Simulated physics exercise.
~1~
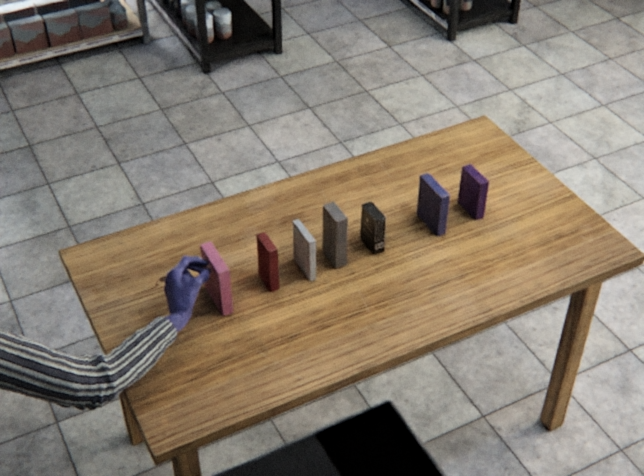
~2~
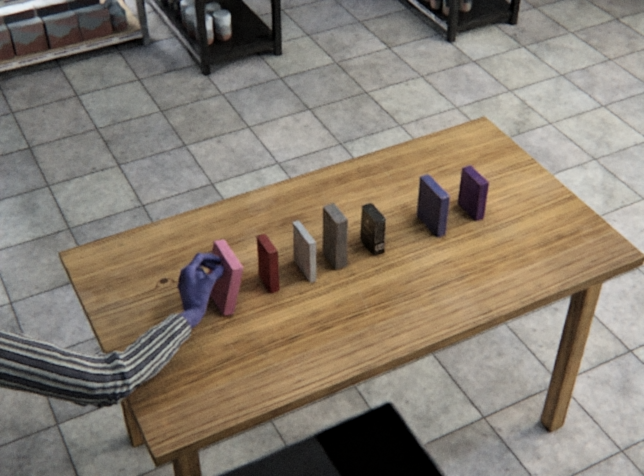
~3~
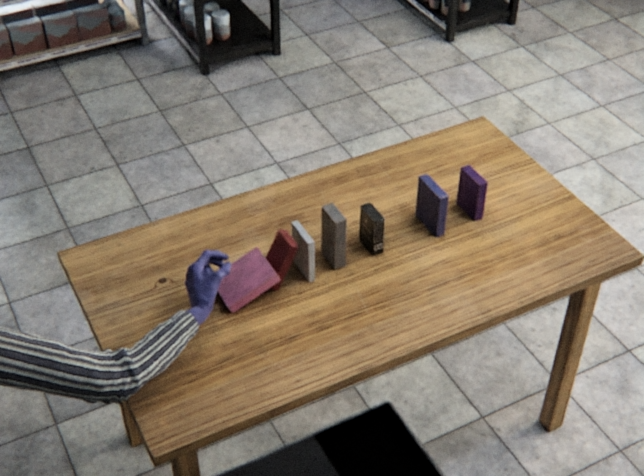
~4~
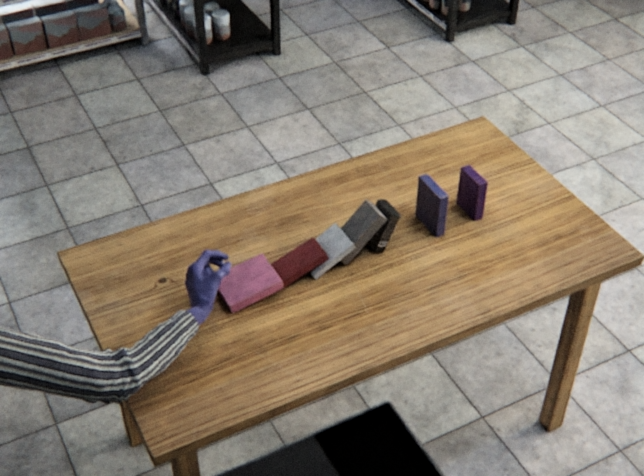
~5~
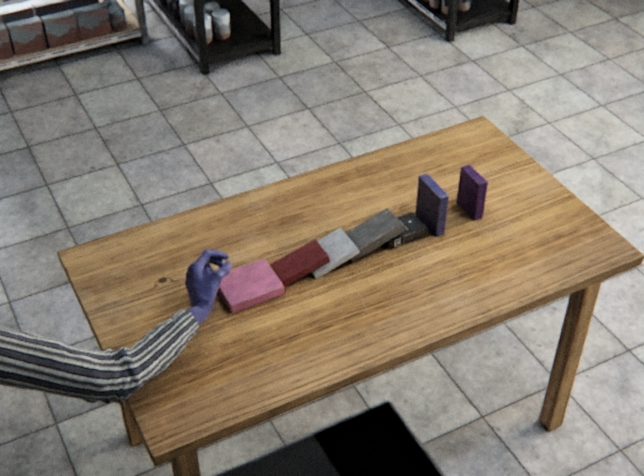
The clip opens on a wooden table where seven upright blocks stand in a spaced row, from pink at the left to purple at the right. A purple-gloved hand in a striped sleeve reaches the pink block and nudges it until it leans to the right. The pink block drops onto its side and knocks the red one into a lean. The red and white blocks go down in turn, while the grey board and black packet tip rightward. Those two also come down, and the blue and purple blocks remain standing beyond the toppled line.
